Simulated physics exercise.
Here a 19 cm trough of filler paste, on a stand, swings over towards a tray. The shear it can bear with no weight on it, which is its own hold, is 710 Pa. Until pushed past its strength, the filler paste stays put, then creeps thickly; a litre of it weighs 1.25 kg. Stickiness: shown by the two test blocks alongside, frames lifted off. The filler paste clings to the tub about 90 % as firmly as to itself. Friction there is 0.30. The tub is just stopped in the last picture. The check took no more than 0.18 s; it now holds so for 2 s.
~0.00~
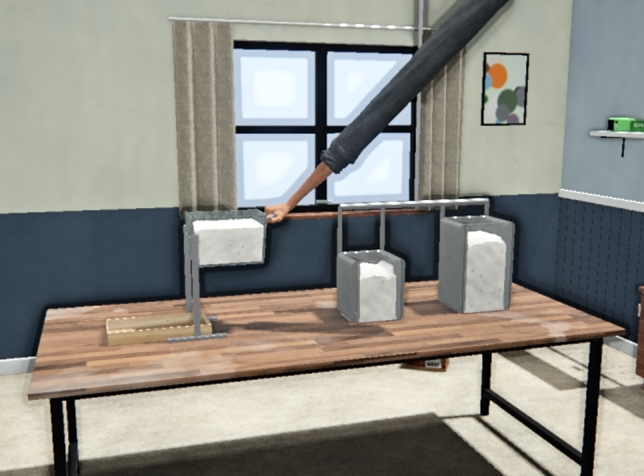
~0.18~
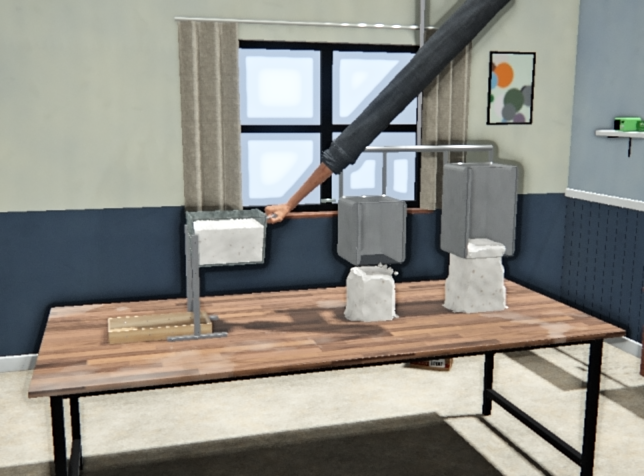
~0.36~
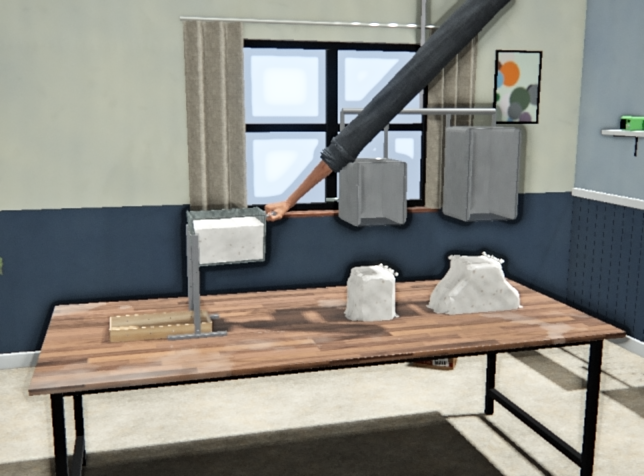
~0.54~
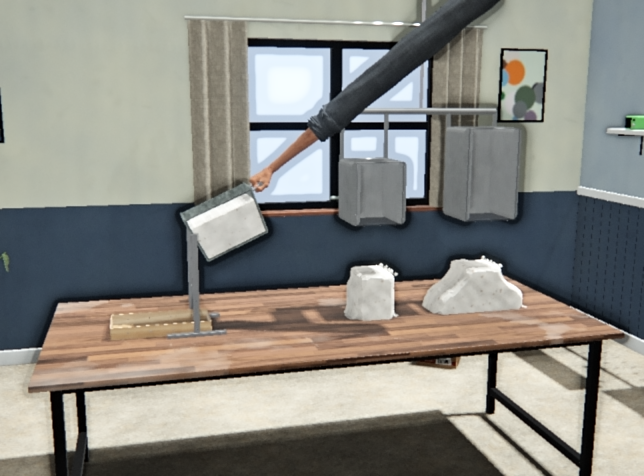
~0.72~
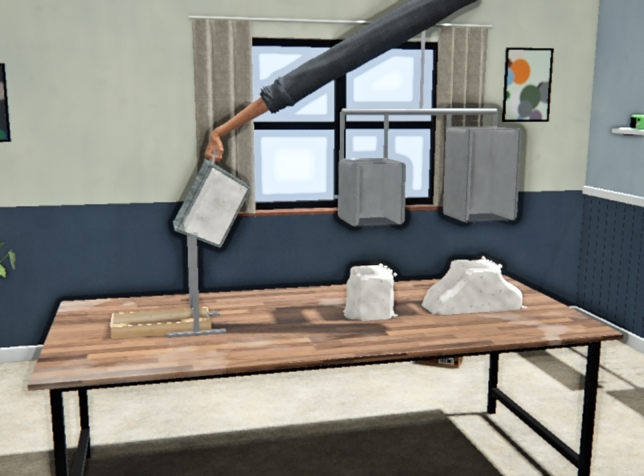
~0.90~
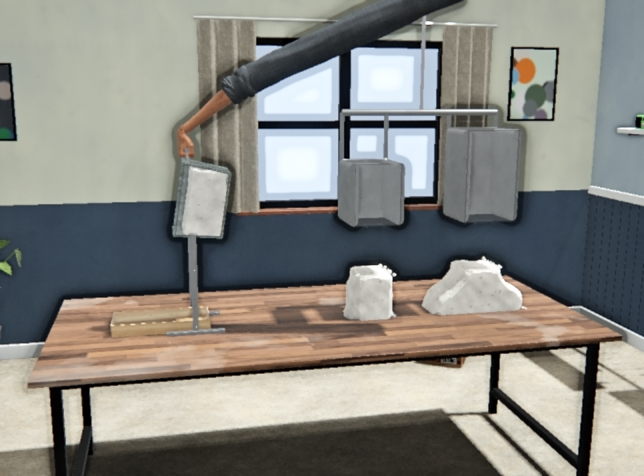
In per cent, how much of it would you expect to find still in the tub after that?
I would expect close to 90 per cent.
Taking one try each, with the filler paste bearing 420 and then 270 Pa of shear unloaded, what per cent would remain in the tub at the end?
First 45 %, second 40 %.
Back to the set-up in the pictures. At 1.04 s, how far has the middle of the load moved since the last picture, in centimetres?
It has moved close to 2 cm.
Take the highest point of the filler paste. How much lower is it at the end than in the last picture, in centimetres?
The top ends up some 8 cm below its level in the last picture.
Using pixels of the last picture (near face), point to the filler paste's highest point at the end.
Around (175, 190).
After 1.04 s, the tub is at 81 degrees and holds 100 %.
After 1.21 s, the tub is at 81 degrees and holds 99 %.
After 1.38 s, the tub is at 81 degrees and holds 97 %.
After 1.55 s, the tub is at 81 degrees and holds 95 %.
After 2.90 s, at the end, the tub is at 81 degrees and holds 90 %.
